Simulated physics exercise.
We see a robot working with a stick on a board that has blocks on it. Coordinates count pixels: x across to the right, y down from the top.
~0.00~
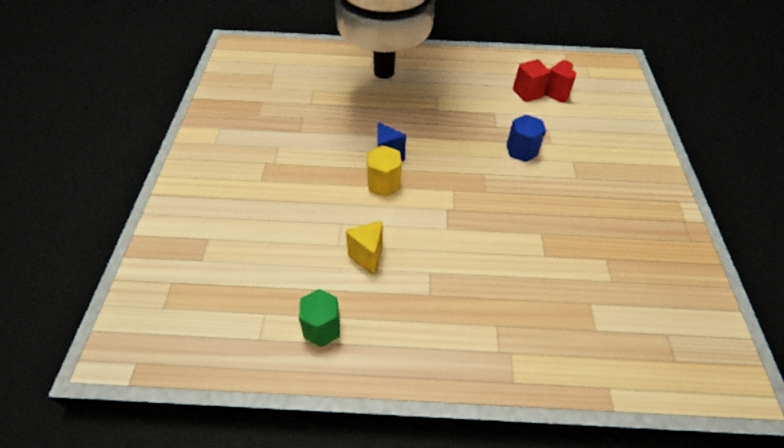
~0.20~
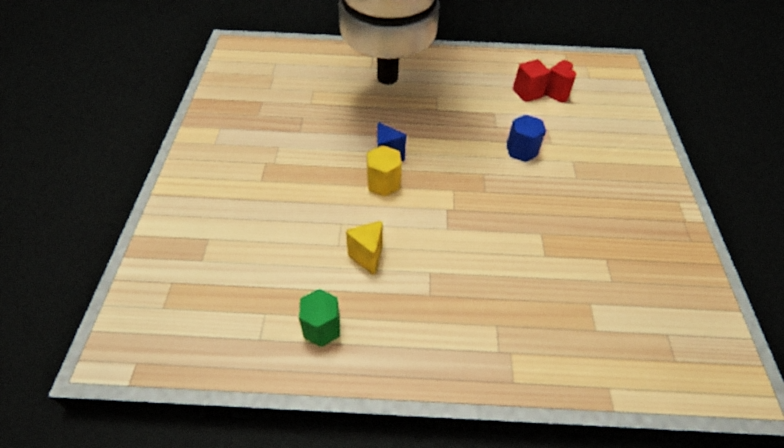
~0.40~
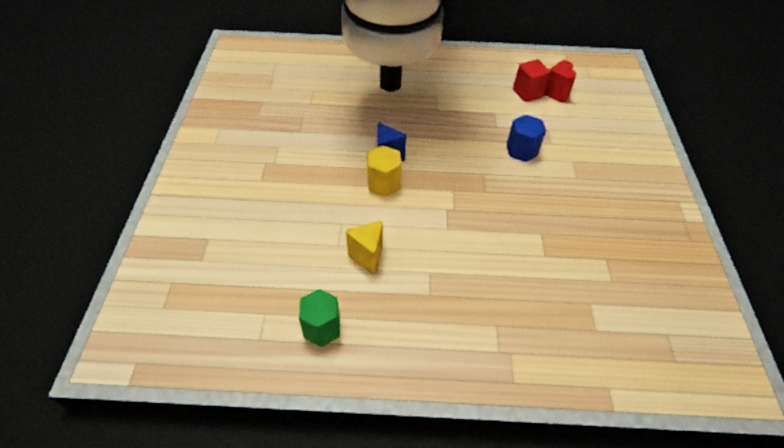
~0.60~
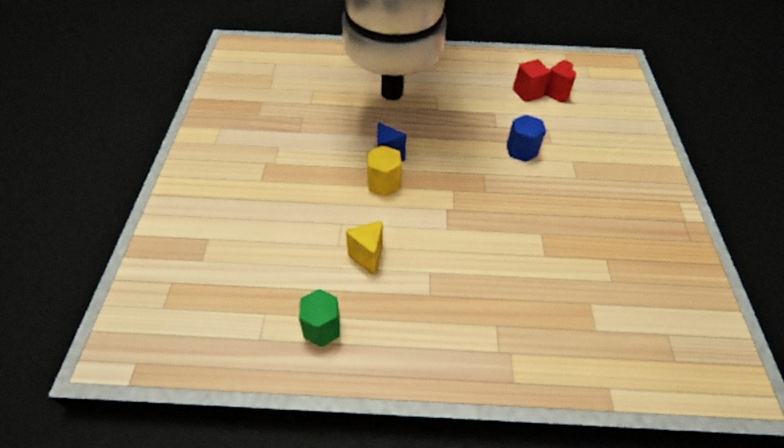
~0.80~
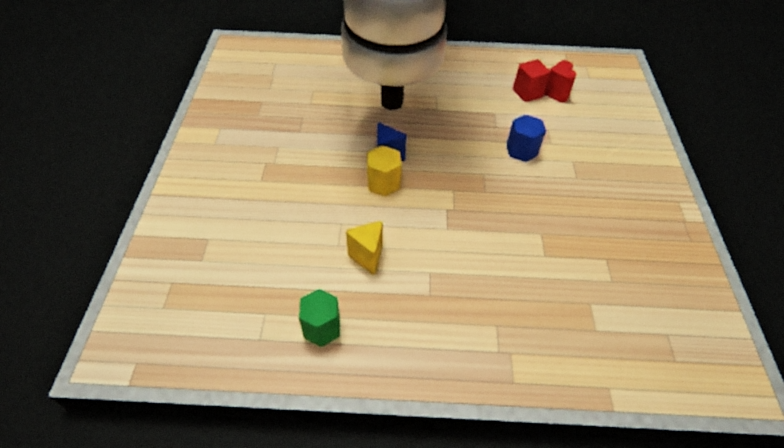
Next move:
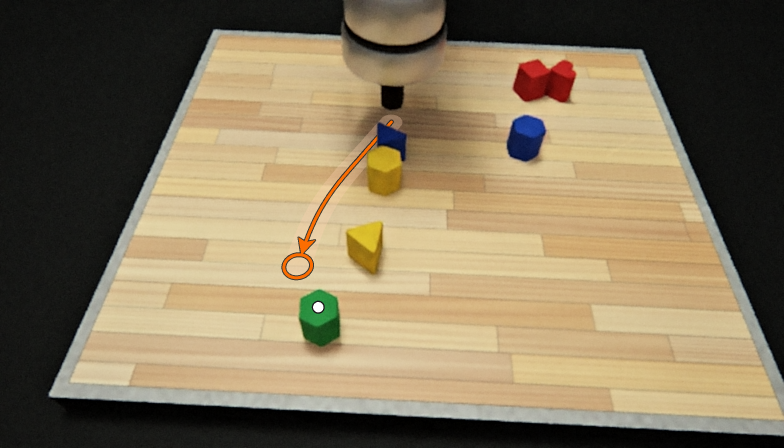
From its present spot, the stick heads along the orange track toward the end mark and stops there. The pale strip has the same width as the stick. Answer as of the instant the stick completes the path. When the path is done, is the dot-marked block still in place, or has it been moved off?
The dot-marked block will stay where it is.
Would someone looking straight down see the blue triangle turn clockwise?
The answer is no.
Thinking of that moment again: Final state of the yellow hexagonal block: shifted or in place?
Answer: Moved.
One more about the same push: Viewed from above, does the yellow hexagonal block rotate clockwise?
Going by the path, yes.
Drawn move, from (391, 122) by way of (357, 161) and (322, 207) to (298, 266); the dot is on the green hexagonal block.
One third of the way, stick at (356, 143); yellow hexagonal block at (392, 165), turned 25° clockwise; blue triangle at (382, 142), turned 70° anticlockwise.
Two thirds of the way, stick at (319, 190); yellow hexagonal block at (392, 165), turned 25° clockwise; blue triangle at (381, 142), turned 75° anticlockwise.
At the end, stick at (294, 249); green hexagonal block still; yellow hexagonal block at (392, 165), turned 25° clockwise; blue triangle at (381, 142), turned 75° anticlockwise.
